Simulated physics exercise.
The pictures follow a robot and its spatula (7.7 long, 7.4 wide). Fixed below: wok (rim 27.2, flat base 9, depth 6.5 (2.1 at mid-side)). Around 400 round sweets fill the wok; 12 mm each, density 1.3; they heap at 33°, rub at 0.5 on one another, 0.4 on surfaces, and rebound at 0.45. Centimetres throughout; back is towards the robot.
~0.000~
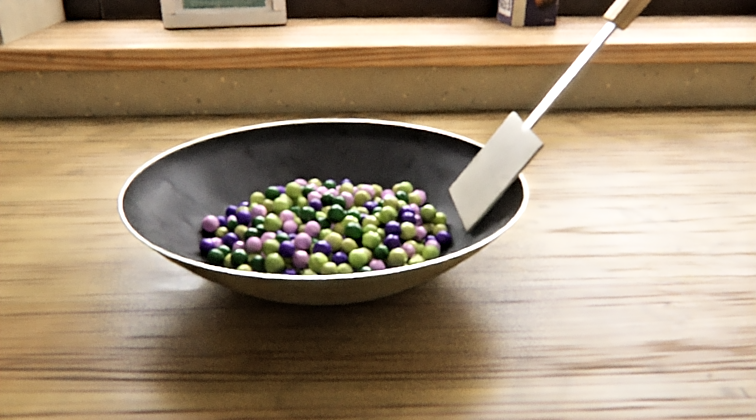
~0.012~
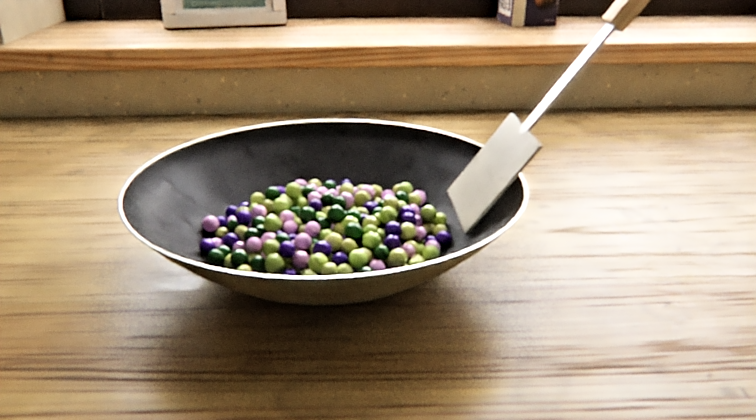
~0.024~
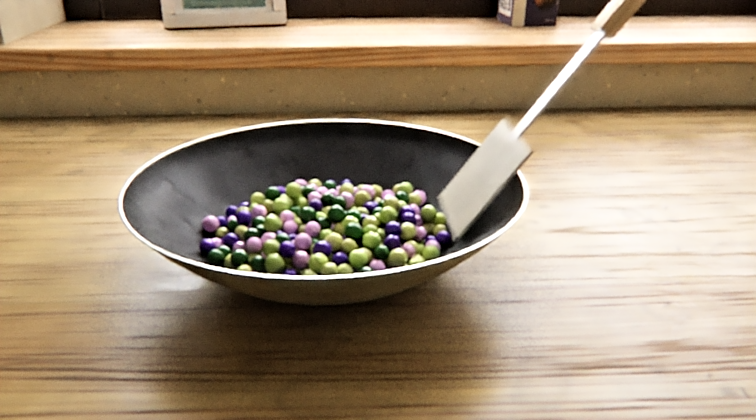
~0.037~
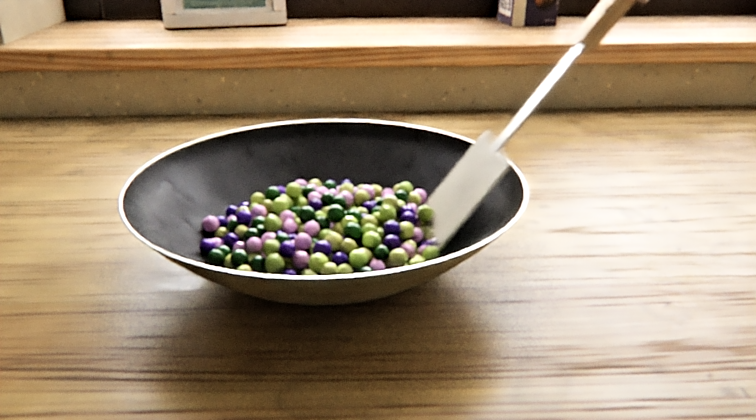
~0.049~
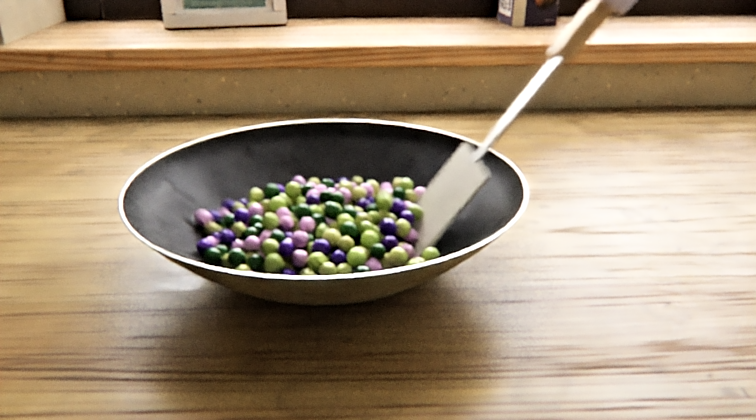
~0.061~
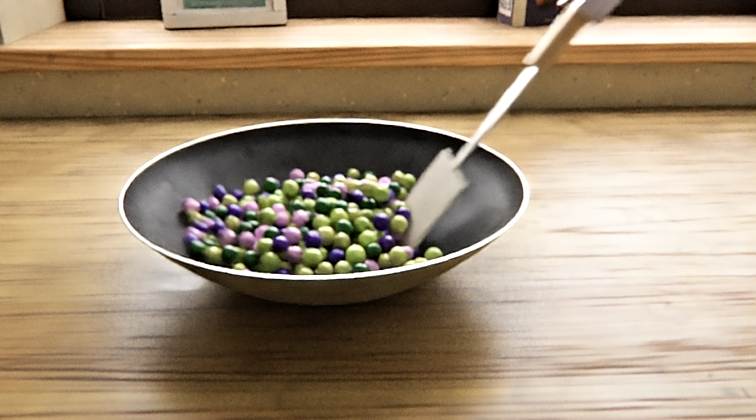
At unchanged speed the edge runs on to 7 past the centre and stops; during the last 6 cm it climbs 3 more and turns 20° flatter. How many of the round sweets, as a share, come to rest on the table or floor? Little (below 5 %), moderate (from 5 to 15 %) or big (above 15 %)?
Share on the table or floor: Big (above 15 %).
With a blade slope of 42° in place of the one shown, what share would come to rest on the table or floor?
In that case some 35 per cent.
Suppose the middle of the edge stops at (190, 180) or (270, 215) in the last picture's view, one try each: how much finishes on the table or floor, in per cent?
Some 45 and 5 per cent.
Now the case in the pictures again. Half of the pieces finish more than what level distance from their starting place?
Some 8 cm.
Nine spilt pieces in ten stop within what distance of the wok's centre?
Roughly 50 cm.
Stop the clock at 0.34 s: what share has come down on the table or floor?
About 15 per cent.
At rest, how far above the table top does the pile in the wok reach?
Roughly 6.5 cm.
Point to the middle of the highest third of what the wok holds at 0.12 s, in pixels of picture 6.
Near (239, 202).
After 0.09 s, sloping 54°, highest piece 7 above the table; 402 in the wok.
After 0.12 s, sloping 48°, highest piece 8 above the table; 401 in the wok, 1 on the blade or in flight.
After 0.34 s, sloping 34°, highest piece 12 above the table; 267 in the wok, 59 on the table or floor, 76 on the blade or in flight.
After 1.39 s, sloping 34°, highest piece 6 above the table; 267 in the wok, 135 on the table or floor.
In the end, 267 in the wok, 135 on the table or floor. That is 34 % on the table or floor.
